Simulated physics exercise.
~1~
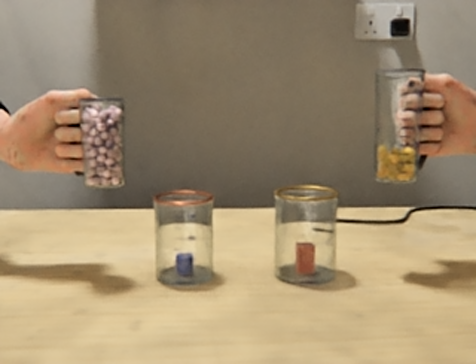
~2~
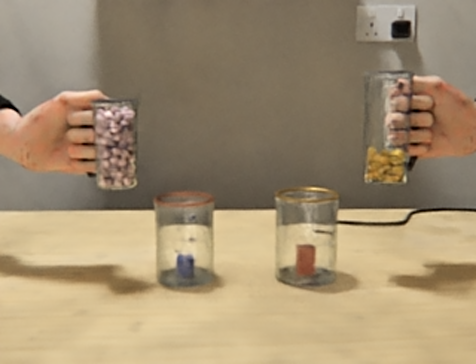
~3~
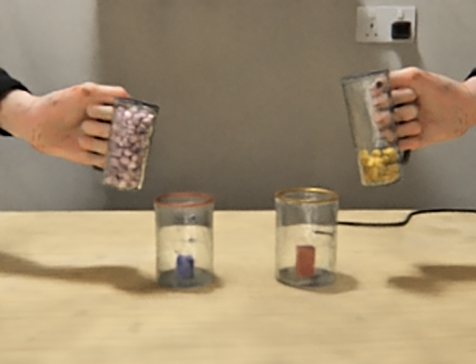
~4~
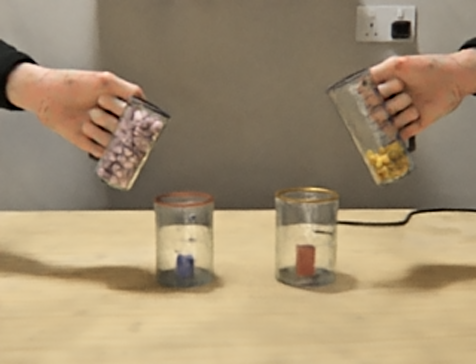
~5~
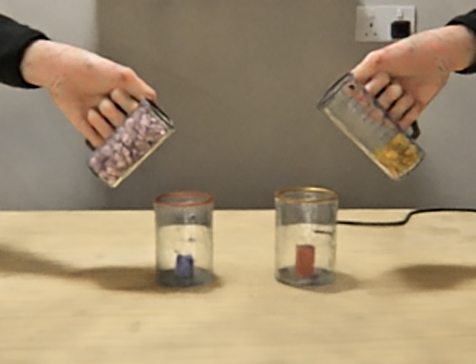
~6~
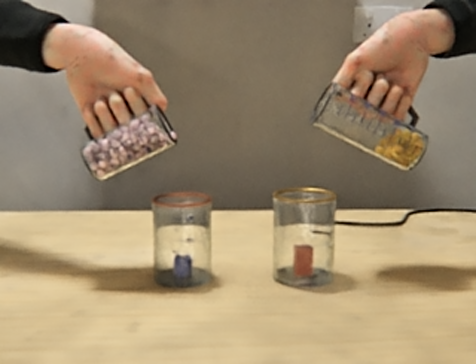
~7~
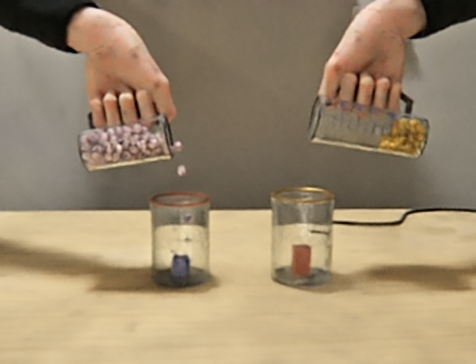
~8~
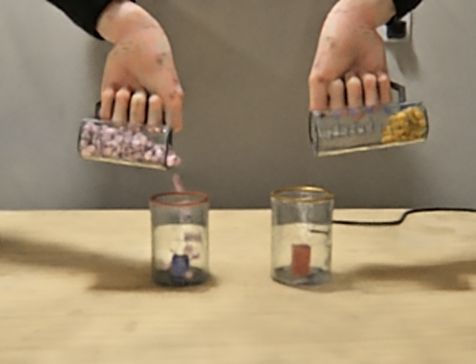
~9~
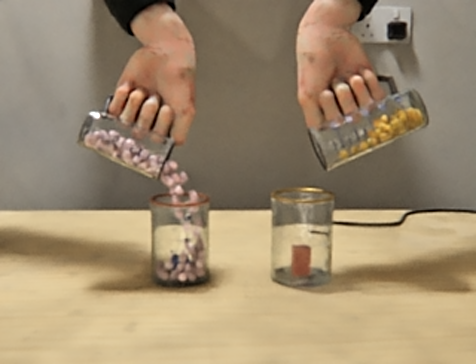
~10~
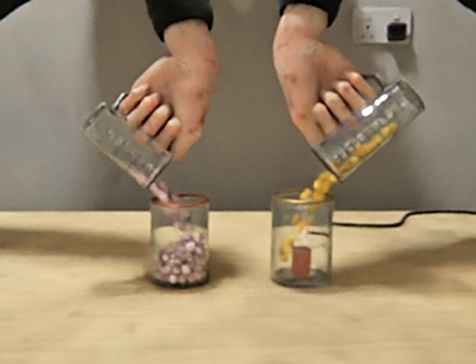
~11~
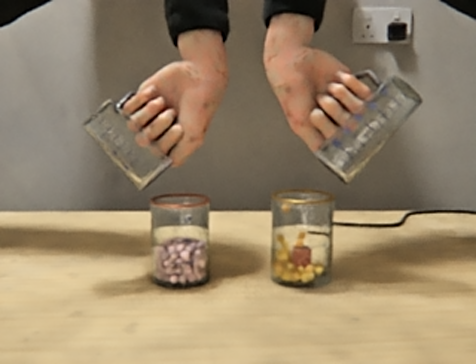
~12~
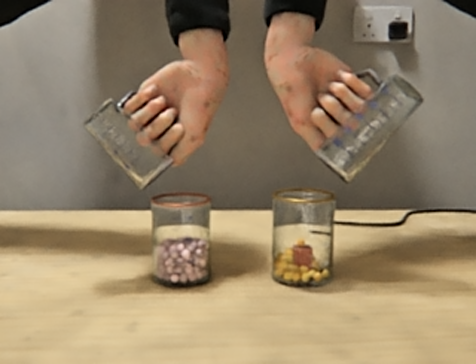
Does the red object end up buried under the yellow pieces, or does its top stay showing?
The top of the red object stays showing above the yellow pieces, while the blue object on the left disappears under the pinkish ones.
